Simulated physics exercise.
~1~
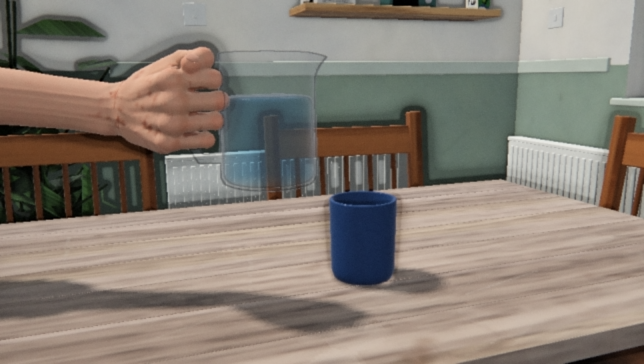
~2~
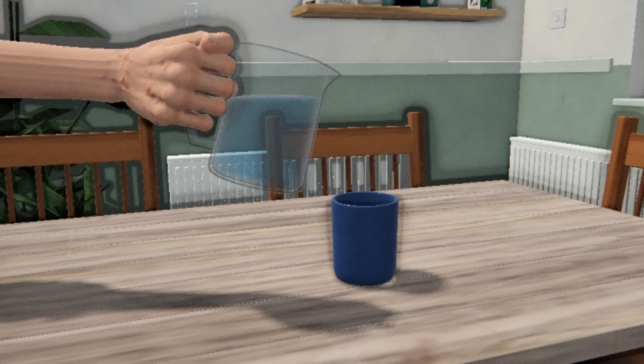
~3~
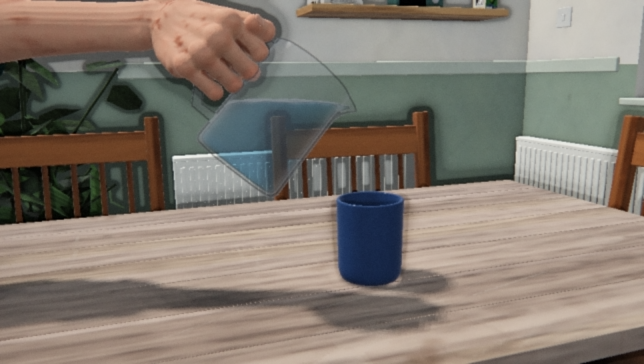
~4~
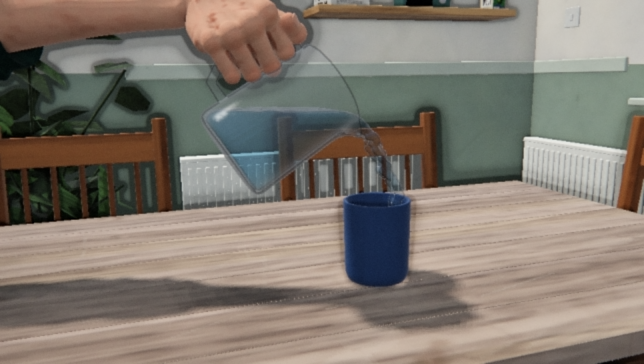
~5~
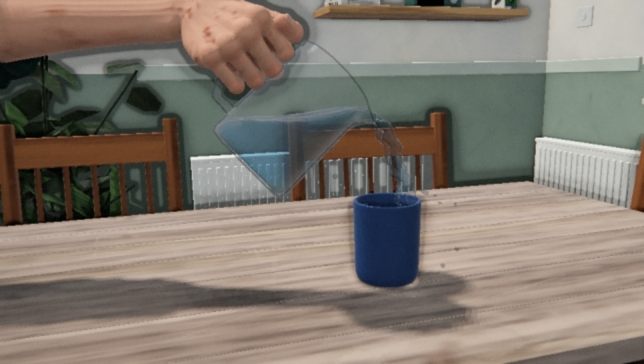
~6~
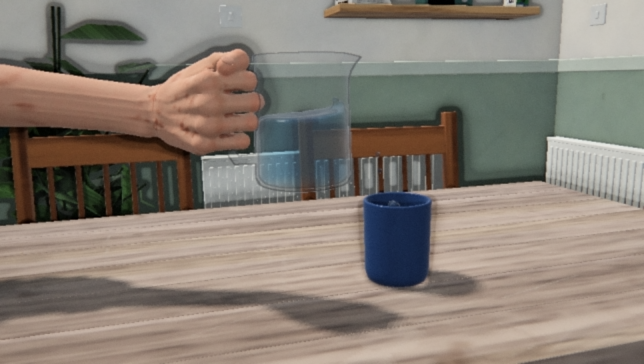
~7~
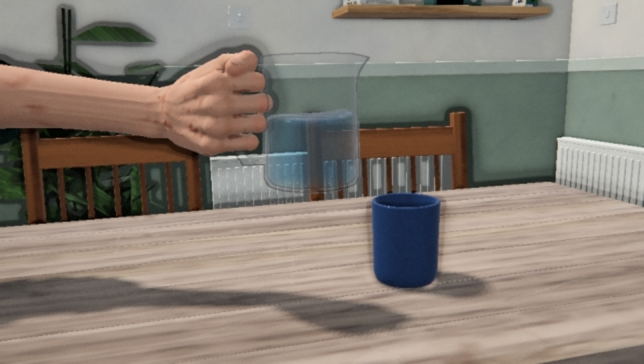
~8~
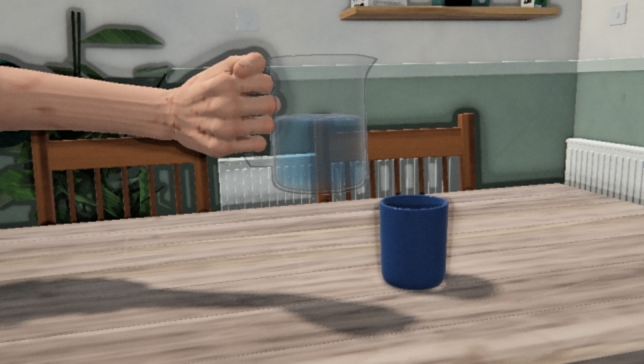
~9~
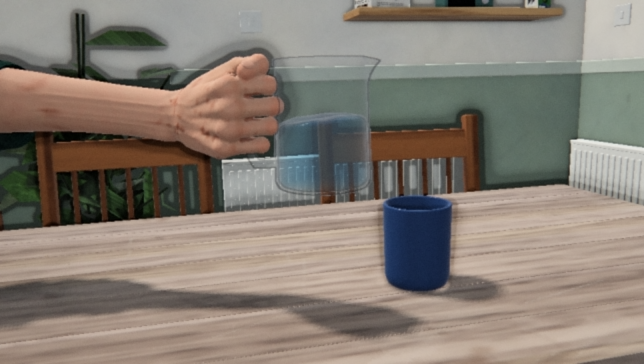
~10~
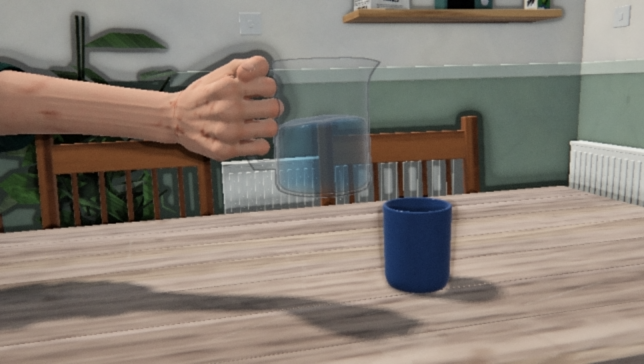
A hand holds a clear pitcher of bluish water upright, to the left of and above a dark blue mug on a wooden table, with chairs behind. The hand tips the pitcher to the right, swinging its base out to the left as the water slides toward the spout. Once it leans steeply, a stream runs over the lip and down into the mug, with a few drops scattering nearby. The hand then turns the pitcher level again and the stream stops. It ends held still and upright, with water left inside, beside the standing mug.
